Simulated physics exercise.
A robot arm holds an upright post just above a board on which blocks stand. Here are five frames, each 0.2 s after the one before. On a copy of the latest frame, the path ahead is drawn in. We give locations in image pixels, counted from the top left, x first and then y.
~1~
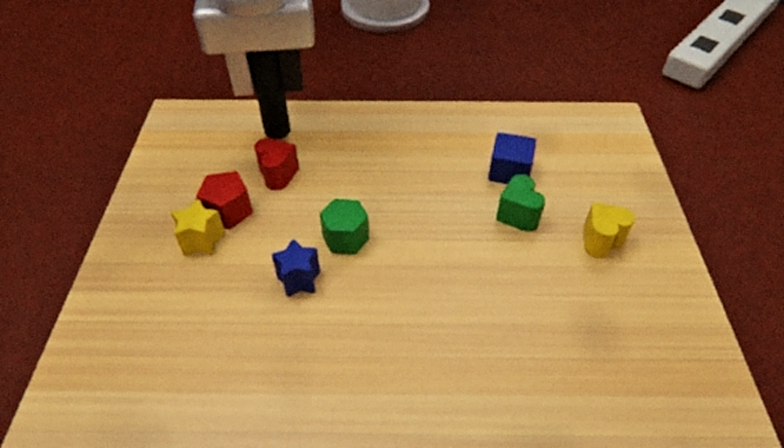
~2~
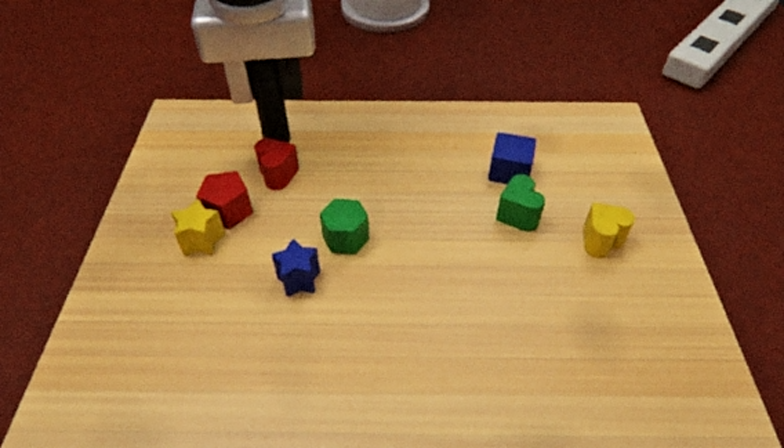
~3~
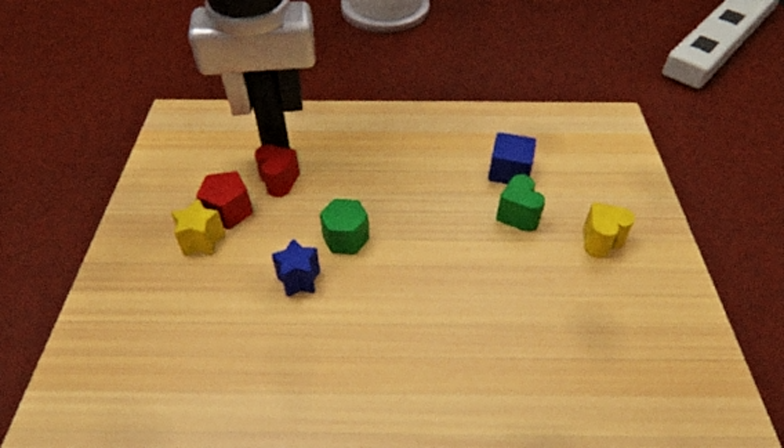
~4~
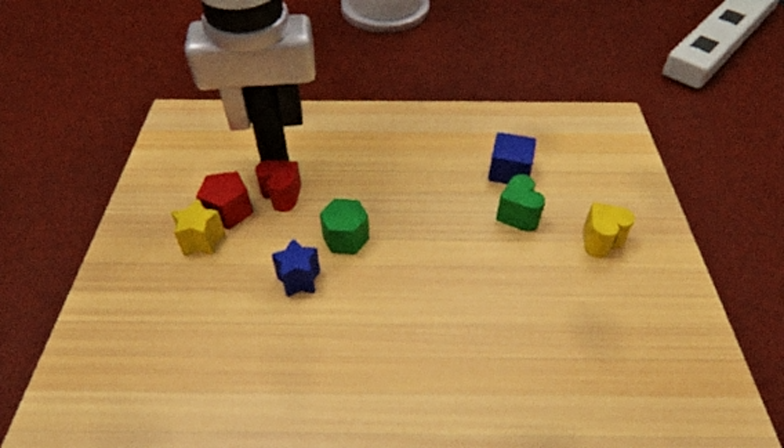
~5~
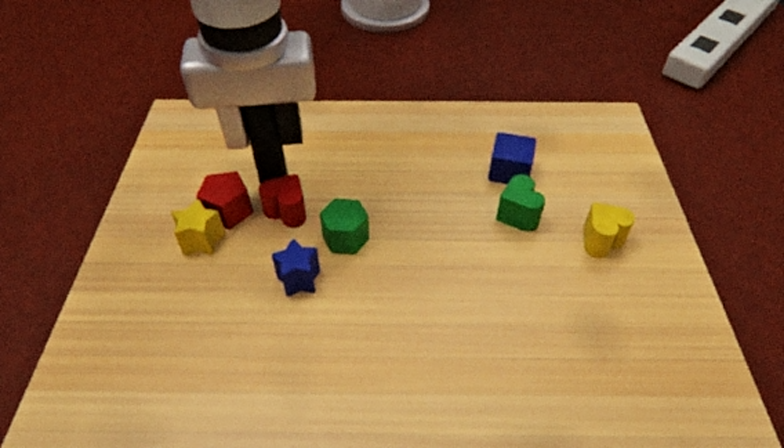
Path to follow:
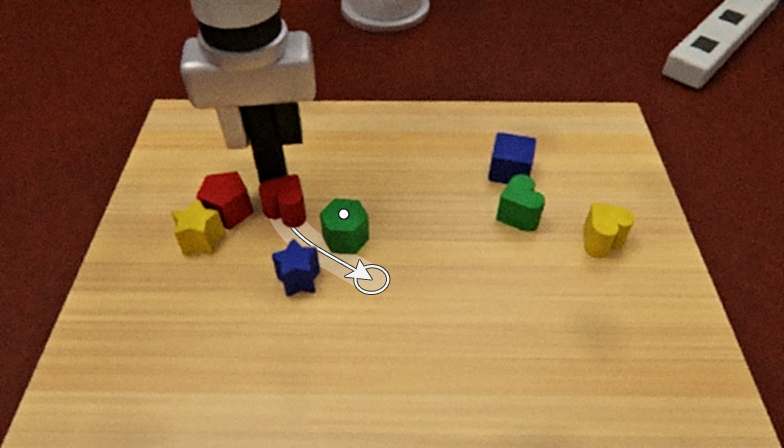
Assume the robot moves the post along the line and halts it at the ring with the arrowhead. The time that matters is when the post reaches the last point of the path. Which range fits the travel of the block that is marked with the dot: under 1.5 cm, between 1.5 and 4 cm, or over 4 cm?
Between 1.5 and 4 cm.
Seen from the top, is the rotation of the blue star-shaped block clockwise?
That would be a yes.
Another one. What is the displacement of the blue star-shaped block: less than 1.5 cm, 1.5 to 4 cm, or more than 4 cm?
Verdict: From 1.5 to 4 cm.
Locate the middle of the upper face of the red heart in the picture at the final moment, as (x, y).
Its top middle is near (351, 283).
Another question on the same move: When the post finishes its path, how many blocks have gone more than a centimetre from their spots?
Three or more blocks.
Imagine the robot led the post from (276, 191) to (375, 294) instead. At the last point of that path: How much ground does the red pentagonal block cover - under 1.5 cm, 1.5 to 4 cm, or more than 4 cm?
Covers under 1.5 cm.
Drawn move, from (276, 191) through (291, 226) and (327, 254) to (372, 279); the dot is on the green hexagonal block.
What follows on the original path. One third of the way, post (290, 219); red heart (305, 224), turned 20° anticlockwise; green hexagonal block (351, 216), turned 20° anticlockwise.
Two thirds of the way, post (326, 247); red heart (335, 258); blue star-shaped block (299, 282), turned 45° clockwise; green hexagonal block (360, 217), turned 45° anticlockwise.
At the end, post (371, 272); red pentagonal block still; red heart (351, 283), turned 45° clockwise; blue star-shaped block (299, 283), turned 55° clockwise; green hexagonal block (371, 219), turned 85° anticlockwise.
